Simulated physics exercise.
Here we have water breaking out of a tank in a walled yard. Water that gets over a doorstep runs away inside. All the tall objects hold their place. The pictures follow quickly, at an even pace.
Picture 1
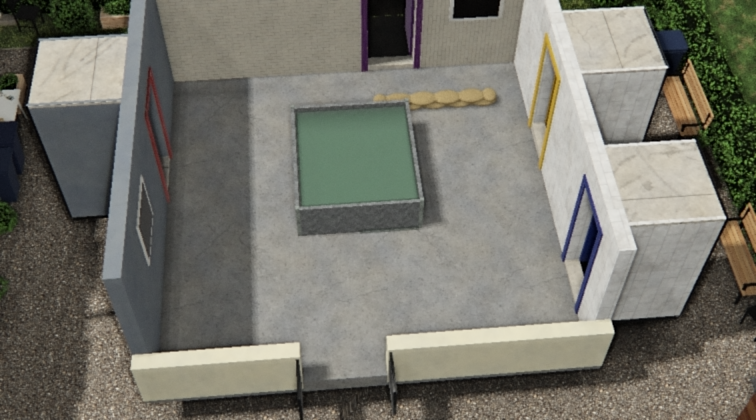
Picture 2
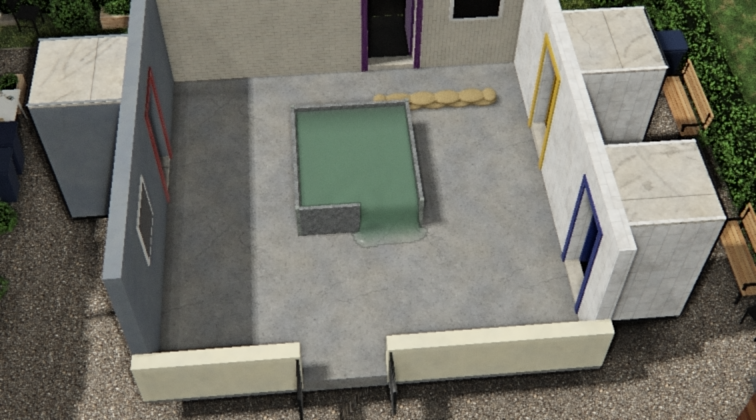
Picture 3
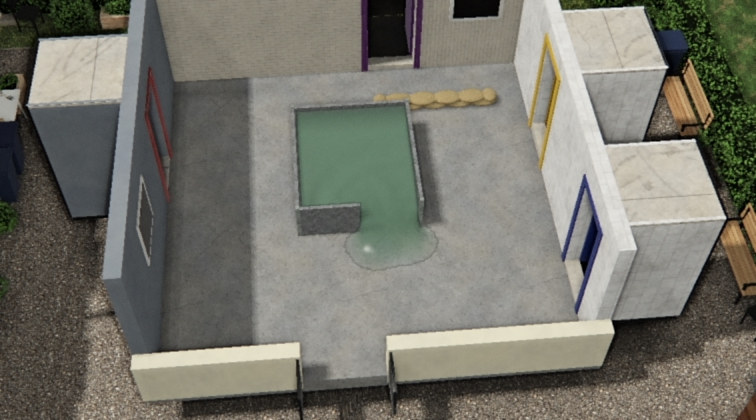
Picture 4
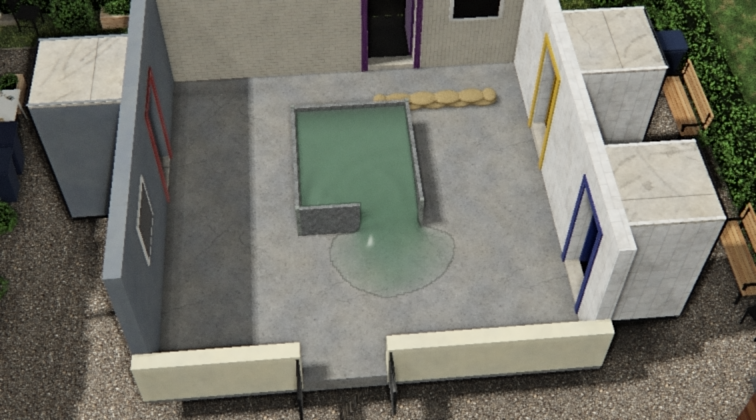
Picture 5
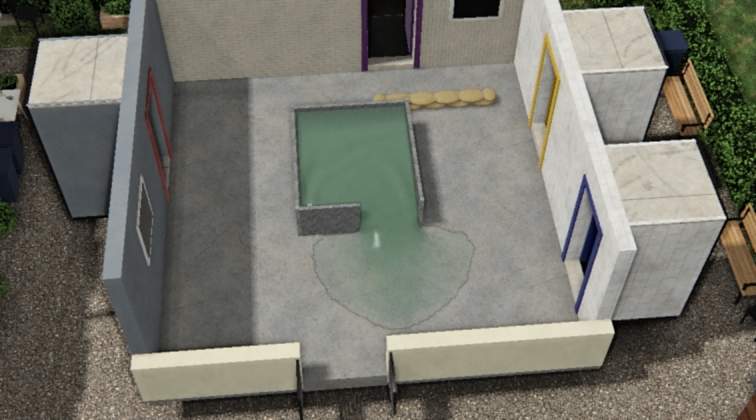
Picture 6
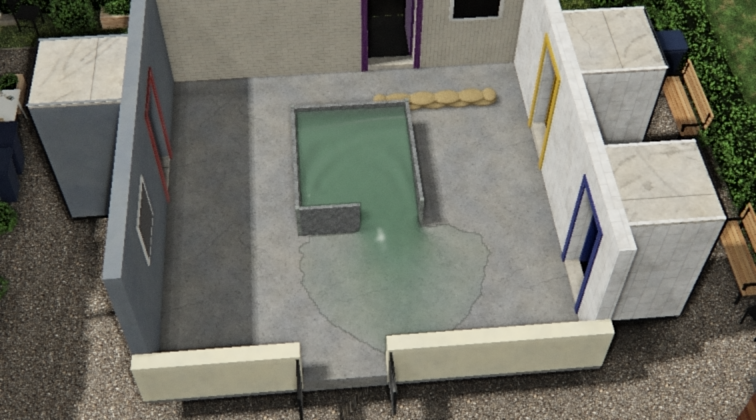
A walled yard with a grey concrete floor is seen from high above its open front gap, the view staying still. A grey-walled tank of green water sits in the middle, with tan sandbags behind it, a purple doorway at the back, a red-framed opening left, and yellow and blue ones right. Water pours from the tank's front right corner and spreads forward in a widening, thinning pool, reaching the low cream front wall.
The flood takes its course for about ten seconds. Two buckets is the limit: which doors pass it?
The blue door takes more than that; the red door stays under that; the purple door stays under that; the yellow door stays under that.
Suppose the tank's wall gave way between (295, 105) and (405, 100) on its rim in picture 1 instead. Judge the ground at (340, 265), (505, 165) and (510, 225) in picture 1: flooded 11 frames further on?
As listed: Not flooded, awash, clear.
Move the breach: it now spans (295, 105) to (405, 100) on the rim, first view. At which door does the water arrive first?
It is the purple-painted one.
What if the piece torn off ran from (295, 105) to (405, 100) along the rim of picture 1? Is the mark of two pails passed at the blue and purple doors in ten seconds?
In short: Blue door stays under; purple door lets more in.
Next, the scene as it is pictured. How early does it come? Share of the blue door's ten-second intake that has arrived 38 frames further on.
Close to 70 %.
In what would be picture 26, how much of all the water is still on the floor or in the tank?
I make it 86 per cent.
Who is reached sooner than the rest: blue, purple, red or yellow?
That is the door marked blue.
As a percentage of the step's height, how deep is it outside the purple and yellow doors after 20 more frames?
In turn 0 and 0 per cent.
A moment on, water covers 20 % of the floor; the blue door not reached, the red door not reached, the purple door not reached, the yellow door not reached.
Next, water covers 25 % of the floor; the blue door wet at the sill, nothing in, the red door not reached, the purple door not reached, the yellow door not reached.
Then, water covers 35 % of the floor; the blue door over two buckets in, the red door not reached, the purple door not reached, the yellow door not reached.
Later, water covers 55 % of the floor; the blue door far over two buckets in, the red door not reached, the purple door not reached, the yellow door wet at the sill, nothing in.
In the end, water covers 80 % of the floor; the blue door far over two buckets in, the red door wet at the sill, nothing in, the purple door wet at the sill, nothing in, the yellow door wet at the sill, nothing in.
